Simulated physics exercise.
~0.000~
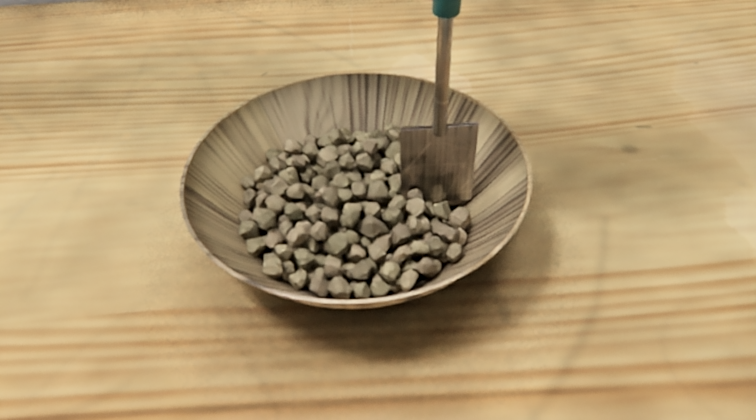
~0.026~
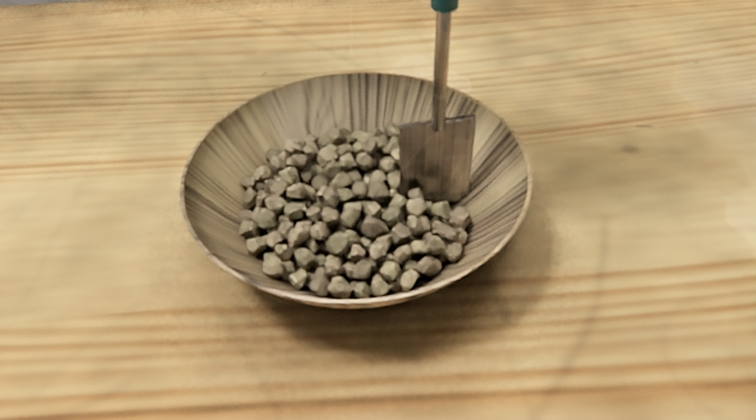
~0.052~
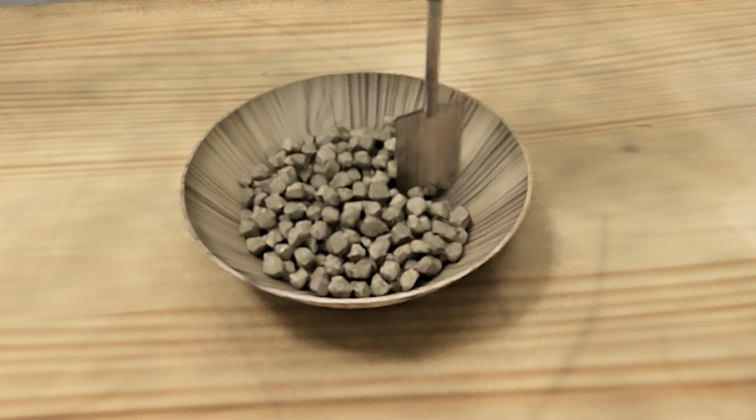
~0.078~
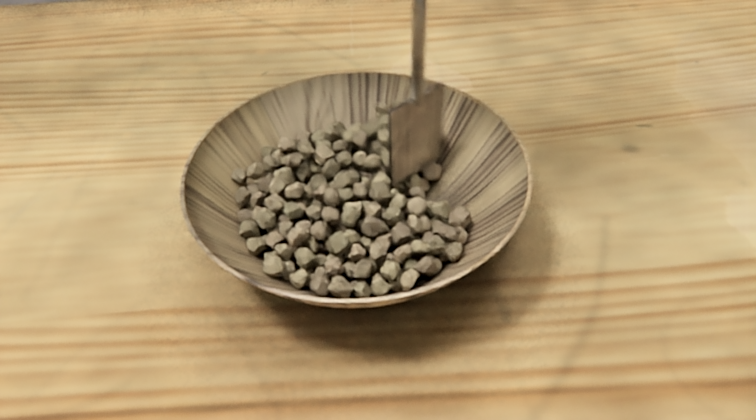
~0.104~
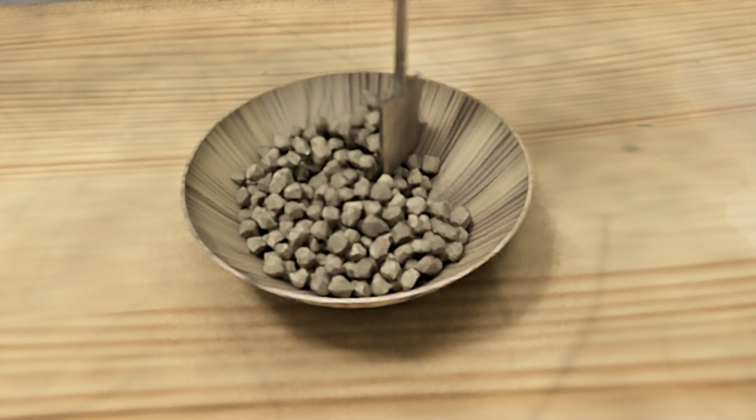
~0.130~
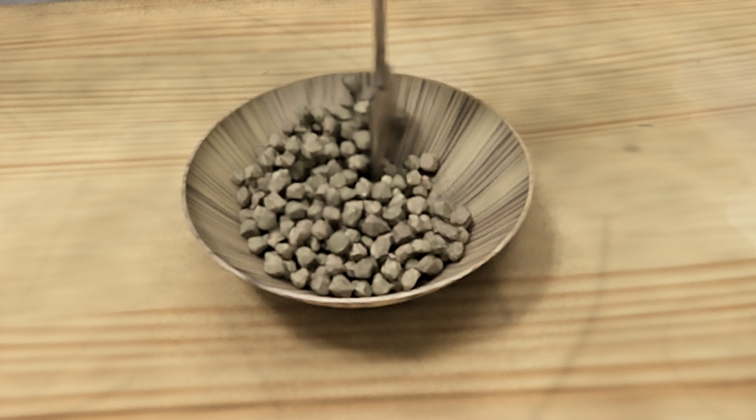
At first, a flat metal paddle on a thin rod stands at the right rear of a striped bowl of small grey pebbles on a wooden table. It then sweeps leftward along the bowl's back wall, turning until nearly edge-on, and pushes pebbles into a heap that climbs the rear side.
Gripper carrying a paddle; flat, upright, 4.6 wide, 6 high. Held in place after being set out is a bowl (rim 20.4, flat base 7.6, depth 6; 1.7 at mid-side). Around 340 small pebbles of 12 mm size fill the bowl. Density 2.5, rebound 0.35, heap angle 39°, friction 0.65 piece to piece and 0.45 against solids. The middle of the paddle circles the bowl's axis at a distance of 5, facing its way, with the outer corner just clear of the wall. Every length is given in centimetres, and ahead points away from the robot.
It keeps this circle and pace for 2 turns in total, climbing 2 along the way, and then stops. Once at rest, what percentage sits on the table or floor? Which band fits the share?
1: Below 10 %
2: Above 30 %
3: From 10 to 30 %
From 10 to 30 % (3).
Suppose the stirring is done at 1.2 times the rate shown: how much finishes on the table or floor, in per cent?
That gives some 30 percent.
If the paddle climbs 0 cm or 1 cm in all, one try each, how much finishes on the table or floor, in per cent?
First try about 40 per cent, second about 30 per cent.
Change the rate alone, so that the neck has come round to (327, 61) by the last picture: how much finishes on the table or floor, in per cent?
Close to 40 in a hundred.
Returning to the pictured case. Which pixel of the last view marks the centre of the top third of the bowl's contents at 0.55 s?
Centre of upper third: Approx. (462, 192) px.
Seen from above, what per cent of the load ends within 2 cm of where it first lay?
Around 25 per cent.
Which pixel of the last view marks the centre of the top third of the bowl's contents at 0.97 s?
Centre estimate: (320, 196).
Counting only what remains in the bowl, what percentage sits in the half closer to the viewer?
Some 50 per cent.
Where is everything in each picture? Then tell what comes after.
The first frame shows paddle neck at (441, 104), 0° round; upper third of the load around (345, 191), from x 250 to 460, top at y 130; 345 in the bowl.
The second frame shows paddle neck at (439, 99), 5° round; upper third of the load around (346, 190), from x 250 to 460, top at y 130.
The third frame shows paddle neck at (432, 87), 20° round; upper third of the load around (349, 187), from x 245 to 460, top at y 125.
The fourth frame shows paddle neck at (418, 75), 35° round; upper third of the load around (344, 180), from x 240 to 460, top at y 110.
The fifth frame shows paddle neck at (400, 67), 51° round; upper third of the load around (342, 173), from x 240 to 460, top at y 95.
The sixth frame shows paddle neck at (381, 61), 67° round; upper third of the load around (334, 164), from x 240 to 460, top at y 80; 345 in the bowl.
After 0.55 s, 323° round, highest piece 8 above the table; 300 in the bowl, 40 on the table or floor, 5 in flight or on the tool.
After 0.97 s, 220° round, highest piece 6 above the table; 282 in the bowl, 61 on the table or floor, 2 in flight or on the tool.
After 1.38 s, 0° round, highest piece 6 above the table; 282 in the bowl, 63 on the table or floor.
After 2.08 s, 0° round, highest piece 6 above the table; 282 in the bowl, 63 on the table or floor.
At rest, 282 in the bowl, 63 on the table or floor. That is 18 % on the table or floor.
